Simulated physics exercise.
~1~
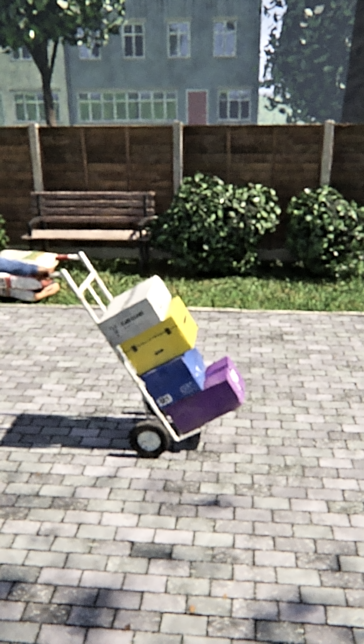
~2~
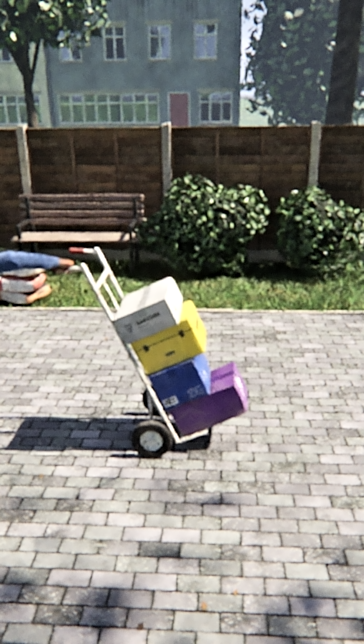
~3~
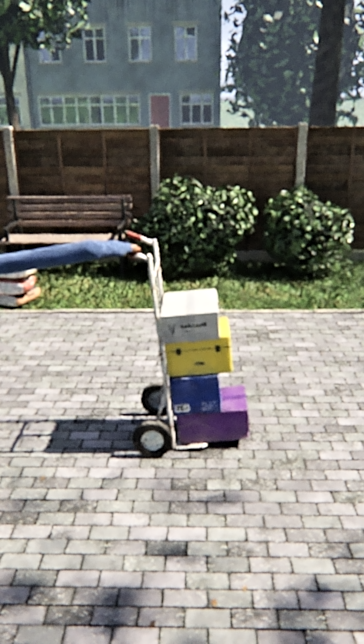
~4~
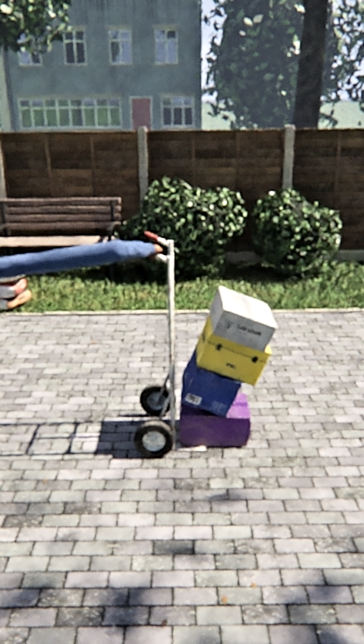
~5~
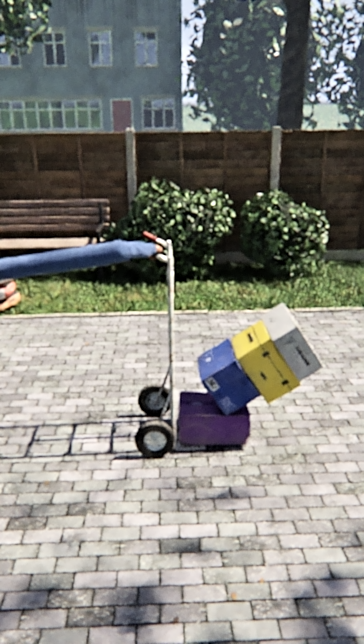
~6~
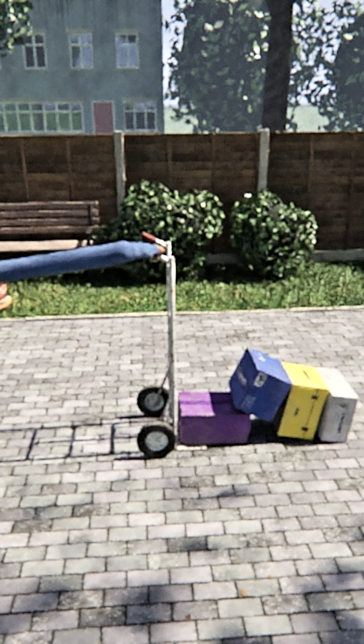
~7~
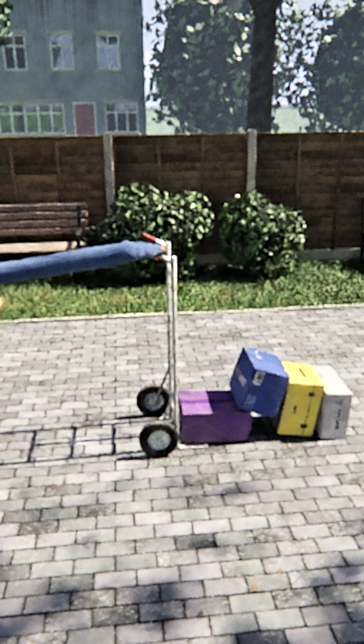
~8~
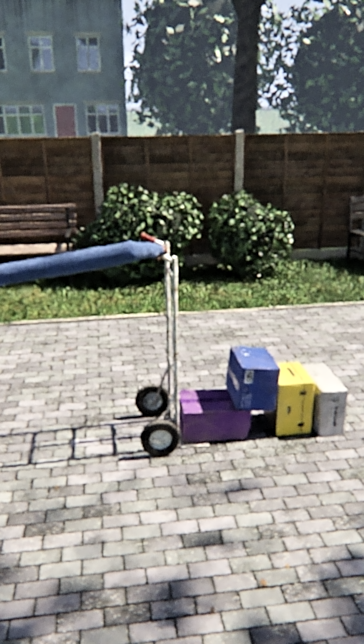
A hand truck stacked with four boxes was swung upright by a blue-sleeved arm, and the upper three toppled off to the right, leaving the purple one at its foot, the blue one leaning beside it, and the yellow and white ones on the paving.
